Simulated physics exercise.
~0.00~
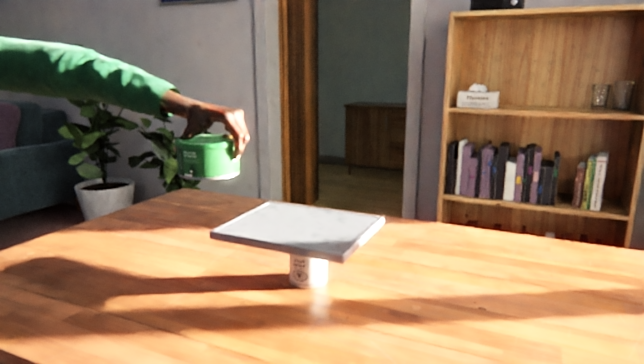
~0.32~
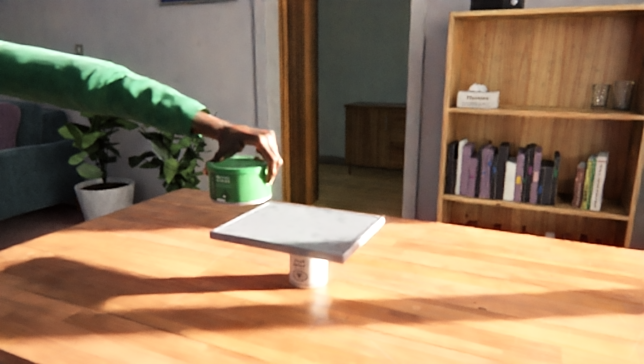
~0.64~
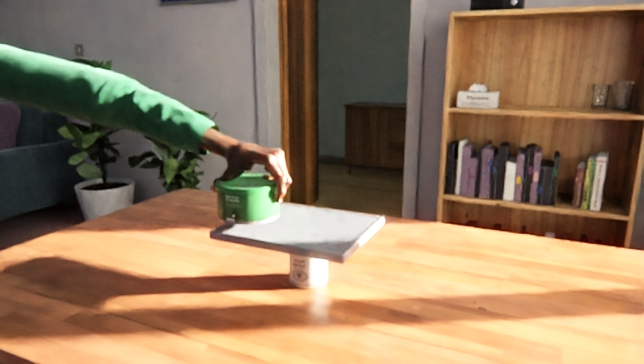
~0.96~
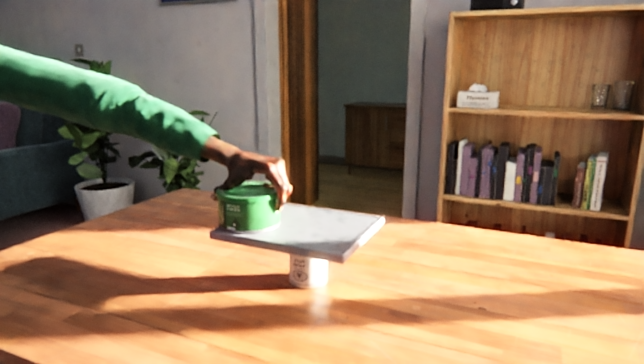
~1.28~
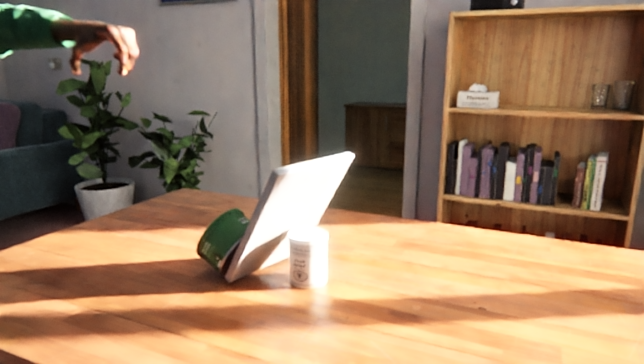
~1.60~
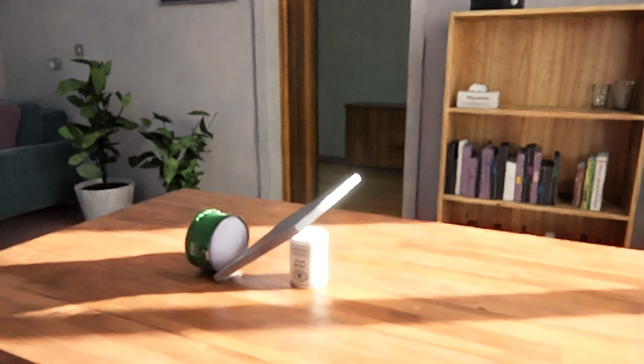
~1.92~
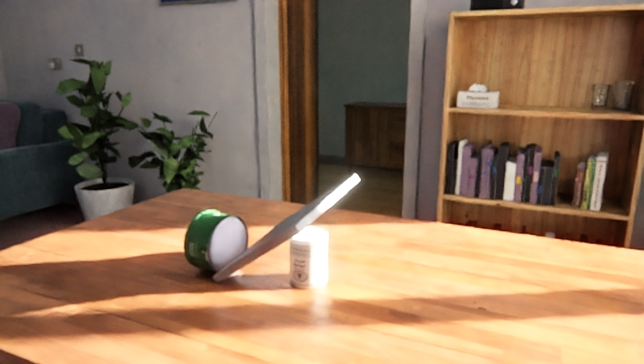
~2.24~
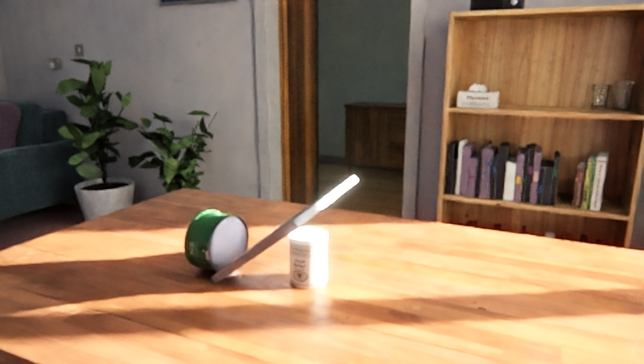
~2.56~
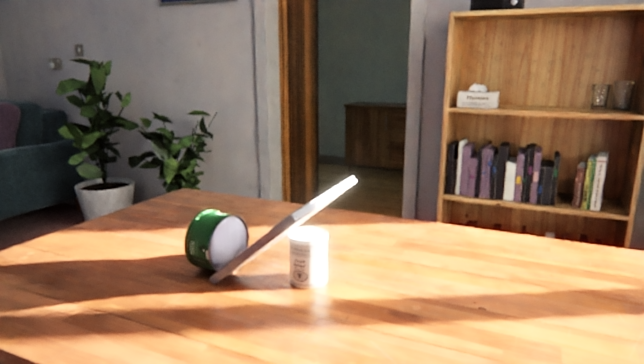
Hand setting a green tub on the left edge of a grey lid balanced on a white tin, both toppling left after release, the lid ending leaning.
